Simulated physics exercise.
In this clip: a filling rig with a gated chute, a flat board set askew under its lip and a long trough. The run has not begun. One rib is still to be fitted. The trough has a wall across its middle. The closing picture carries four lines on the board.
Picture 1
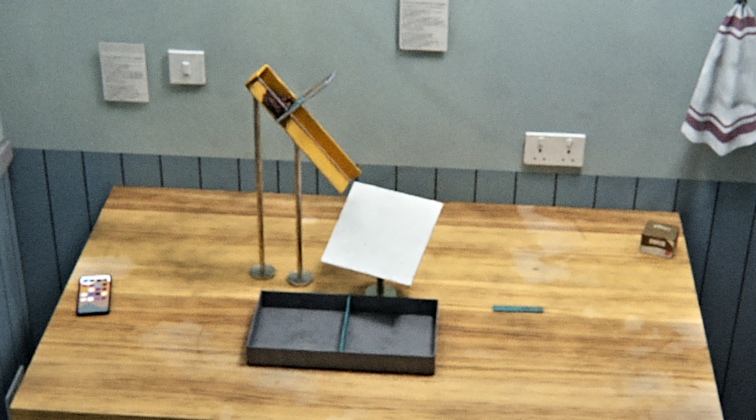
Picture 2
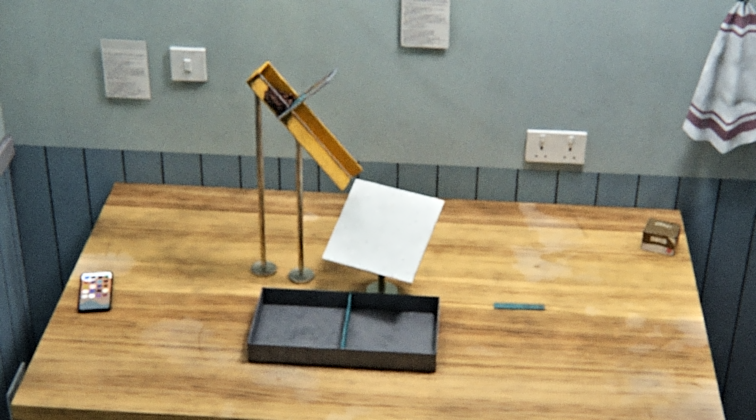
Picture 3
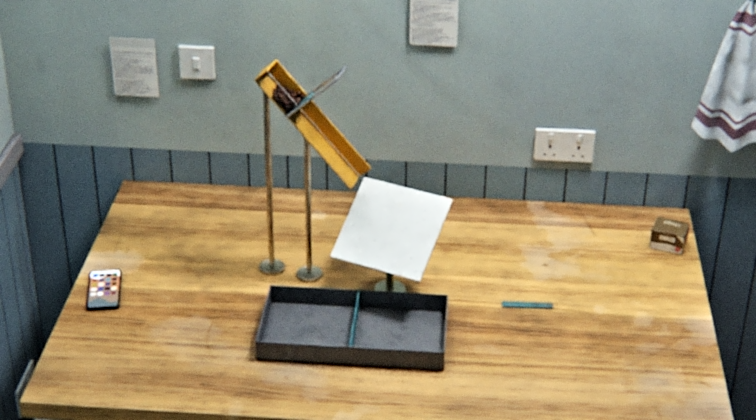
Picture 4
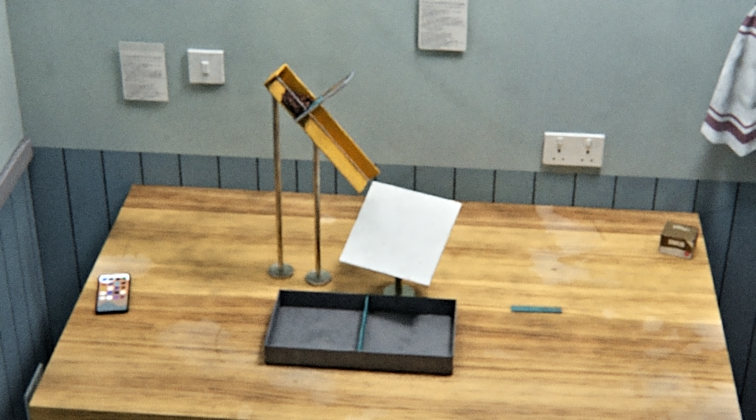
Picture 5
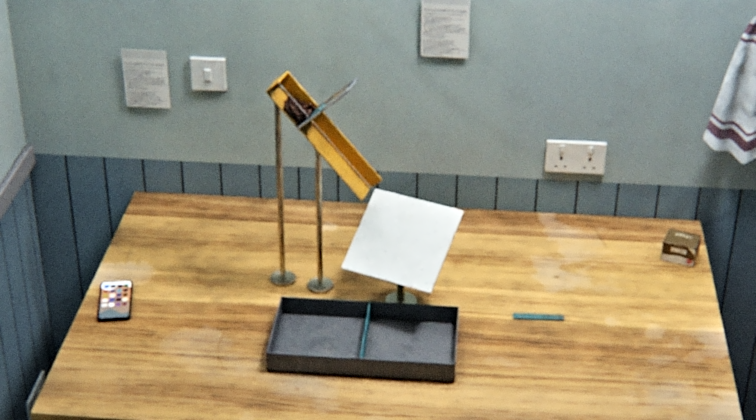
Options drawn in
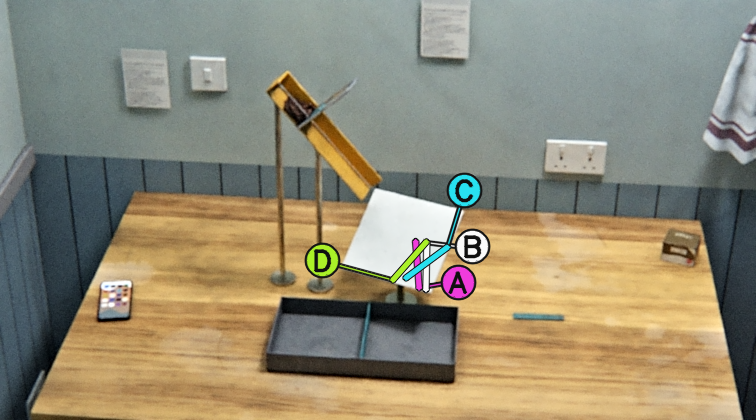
On a wooden table against a grey-green wall, a yellow chute on two thin stands slopes down to the right toward a tilted white board above a dark divided trough; nothing on the table moves as the view shifts slightly.
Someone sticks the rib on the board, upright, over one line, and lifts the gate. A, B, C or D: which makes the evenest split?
Best: D.
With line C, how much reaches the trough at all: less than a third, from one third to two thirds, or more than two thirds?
More than two thirds.
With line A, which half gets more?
More lands on the right.
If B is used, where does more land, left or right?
More lands on the right.
On the marked copy, line A from (415, 241) to (419, 287); line B from (426, 242) to (425, 289); line C from (447, 247) to (405, 277); line D from (426, 241) to (392, 280).
With A, of what is caught, a small part in the left half, most in the right.
With B, of what is caught, a small part in the left half, nearly all in the right.
With C, of what is caught, a small part in the left half, most in the right.
With D, of what is caught, about half in the left half, about half in the right.
